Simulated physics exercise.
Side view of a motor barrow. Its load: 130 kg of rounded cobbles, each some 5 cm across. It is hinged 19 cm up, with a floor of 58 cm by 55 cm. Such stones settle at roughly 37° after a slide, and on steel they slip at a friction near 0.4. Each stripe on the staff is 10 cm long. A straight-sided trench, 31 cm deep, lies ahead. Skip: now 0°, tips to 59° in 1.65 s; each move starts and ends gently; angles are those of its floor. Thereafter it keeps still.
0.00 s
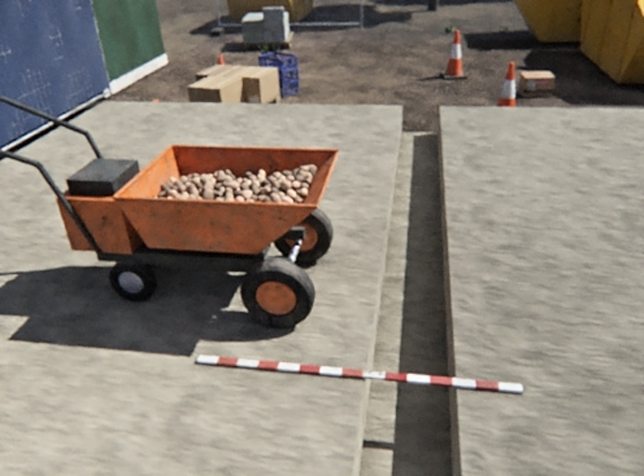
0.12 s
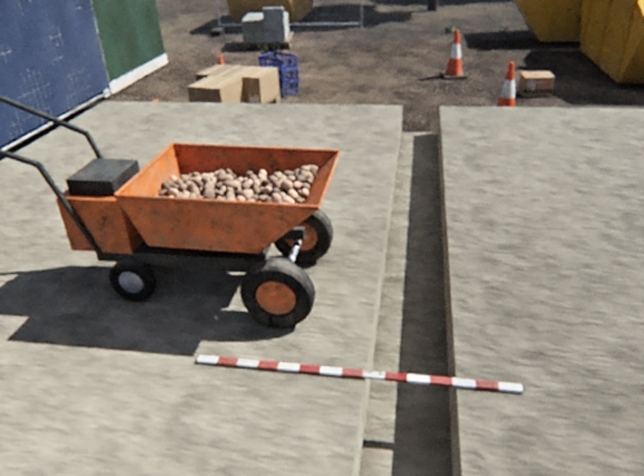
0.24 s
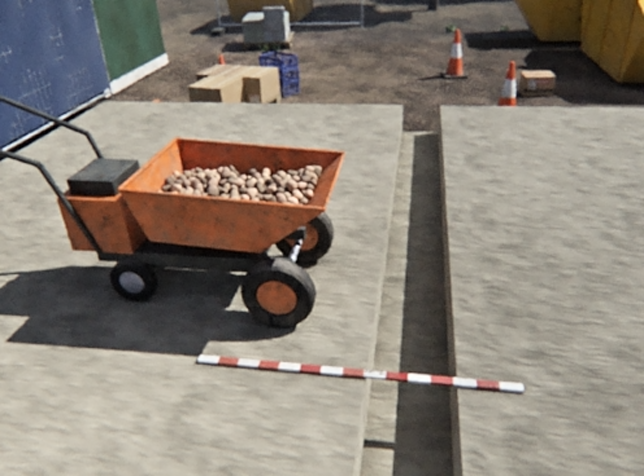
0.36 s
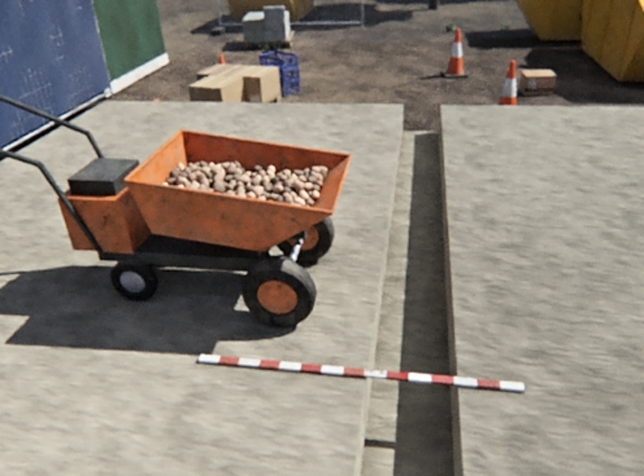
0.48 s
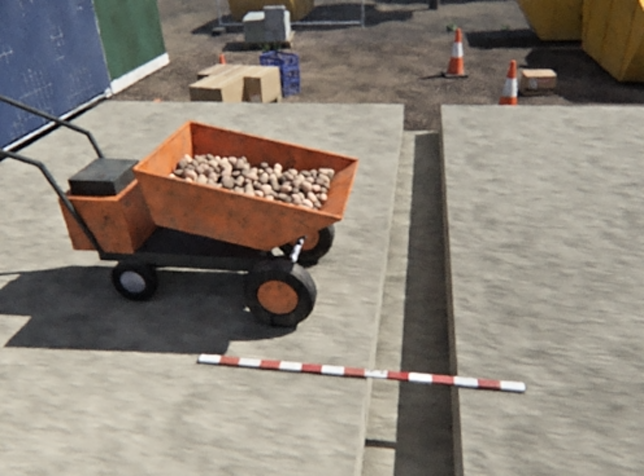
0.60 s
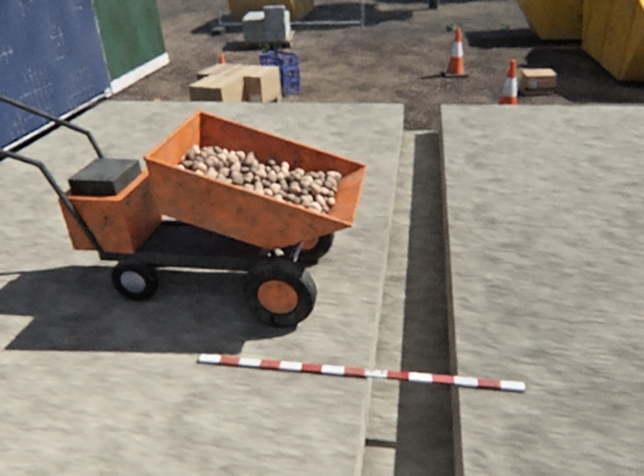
Orange skip of a motor barrow tilting gradually towards the right with its load of rounded stones, beside a straight-sided trench.
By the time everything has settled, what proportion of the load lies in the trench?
About 92 percent of the load.
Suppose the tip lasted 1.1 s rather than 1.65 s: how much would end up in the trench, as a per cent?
Then some 85 per cent would.
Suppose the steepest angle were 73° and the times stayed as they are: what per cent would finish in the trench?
Roughly 95% would end there.
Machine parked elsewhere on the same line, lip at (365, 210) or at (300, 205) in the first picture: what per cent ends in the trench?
Near 45 then near 100 percent.
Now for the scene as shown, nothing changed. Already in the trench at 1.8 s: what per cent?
Something like 25 in a hundred.
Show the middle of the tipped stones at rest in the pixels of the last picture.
The resting stones are centred at roughly (424, 329).
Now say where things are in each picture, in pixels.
The skip is at 0°, its lip at (317, 207); the top of the load is at (284, 179), in the first picture.
Lip at (319, 208), floor tilted 1°, highest stones at (285, 179); the stones move at 0.1 m/s on average, in the second picture.
Lip at (324, 210), floor tilted 3°, highest stones at (259, 178); the stones move at 0.2 m/s on average, in the third picture.
Lip at (332, 213), floor tilted 7°, highest stones at (206, 173); the stones move at 0.3 m/s on average, in the fourth picture.
Lip at (342, 219), floor tilted 12°, highest stones at (202, 166); the stones move at 0.4 m/s on average, in the fifth picture.
The skip is at 18°, its lip at (351, 226); the top of the load is at (202, 157); the stones move at 0.4 m/s on average, in the sixth picture.
After 1.2 s the floor is at 50°; 100 % in the skip; the foremost stones are at (379, 233).
After 1.8 s the floor is at 59°; 75 % in the skip, 25 % in the trench; the foremost stones are at (450, 312).
After 2.1 s the floor is at 59°; 41 % in the skip, 52 % in the trench, 8 % past the trench; the foremost stones are at (516, 307).
After 4.1 s the floor is at 59°; 0 % in the skip, 92 % in the trench, 8 % past the trench; the foremost stones are at (559, 307).
